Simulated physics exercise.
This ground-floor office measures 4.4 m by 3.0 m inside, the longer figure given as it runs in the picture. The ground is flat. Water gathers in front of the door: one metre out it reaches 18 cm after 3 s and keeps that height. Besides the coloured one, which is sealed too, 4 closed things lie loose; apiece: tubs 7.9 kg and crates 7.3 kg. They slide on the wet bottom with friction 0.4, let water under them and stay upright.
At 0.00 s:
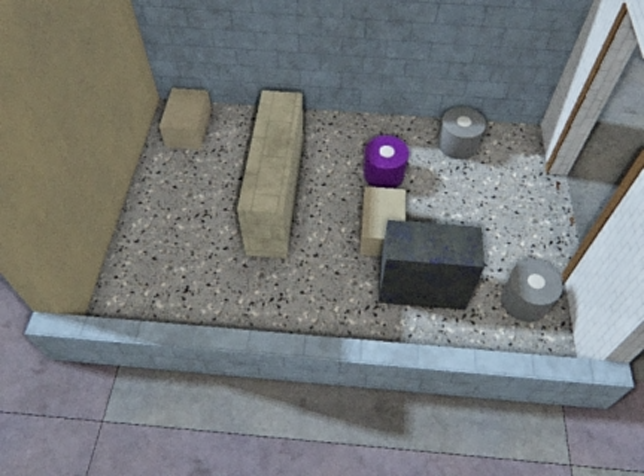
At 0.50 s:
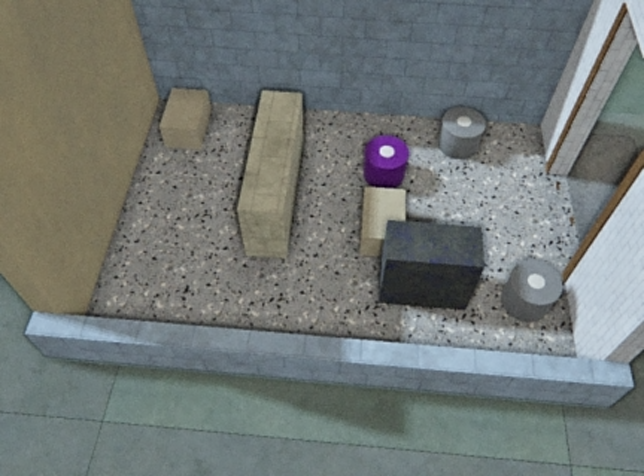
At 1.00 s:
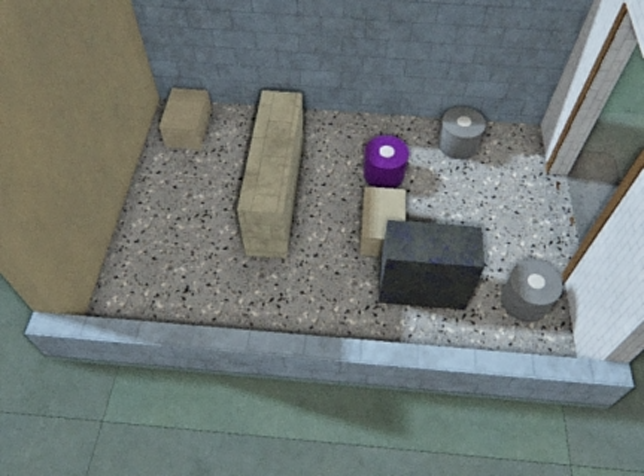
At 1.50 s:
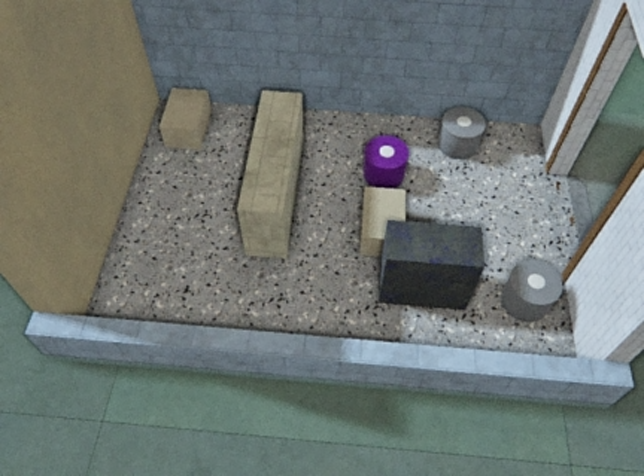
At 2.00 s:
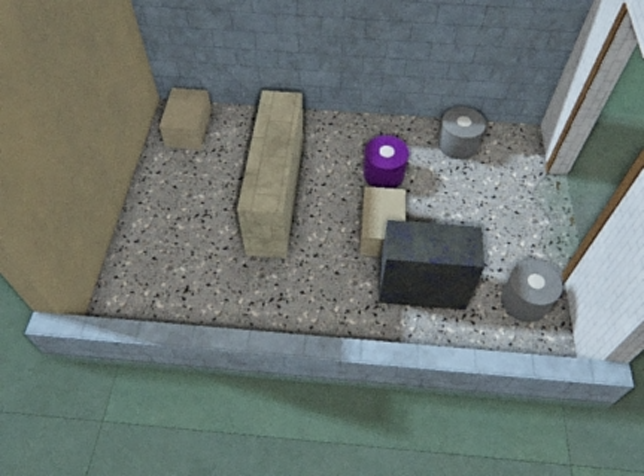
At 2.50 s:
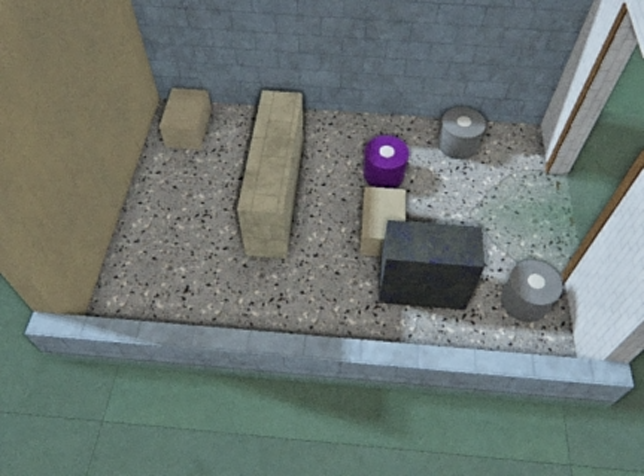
Greenish water covers the ground outside, then begins spreading through the doorway onto the speckled floor.
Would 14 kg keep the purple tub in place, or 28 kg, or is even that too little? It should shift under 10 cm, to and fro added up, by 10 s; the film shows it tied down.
I expect that only the higher weight holds it.
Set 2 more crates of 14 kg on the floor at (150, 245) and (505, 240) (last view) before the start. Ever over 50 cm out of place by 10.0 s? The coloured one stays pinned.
In that order: Under, past it.
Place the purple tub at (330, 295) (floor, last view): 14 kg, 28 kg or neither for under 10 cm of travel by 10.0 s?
Only the larger holds.
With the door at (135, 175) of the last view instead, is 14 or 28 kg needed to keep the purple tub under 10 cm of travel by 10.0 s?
Then the lower weight is enough.
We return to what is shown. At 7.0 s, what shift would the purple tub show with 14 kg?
Roughly 50 cm.
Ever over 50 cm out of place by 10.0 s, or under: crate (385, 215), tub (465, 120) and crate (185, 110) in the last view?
In turn: More, over, more.
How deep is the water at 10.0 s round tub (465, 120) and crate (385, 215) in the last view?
Roughly 12 and 8 cm.
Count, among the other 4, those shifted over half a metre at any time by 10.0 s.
3 of them.
After 3.5 s the purple tub would be 0 cm from its start with 14 kg and 0 cm from its start with 28 kg; 2 cm of water round it then.
After 4.5 s the purple tub would be 21 cm from its start with 14 kg and 0 cm from its start with 28 kg; 6 cm of water round it then.
After 7.0 s the purple tub would be 52 cm from its start with 14 kg and 0 cm from its start with 28 kg; 8 cm of water round it then.
After 10.0 s the purple tub would be 74 cm from its start with 14 kg and 0 cm from its start with 28 kg; 12 cm of water round it then.
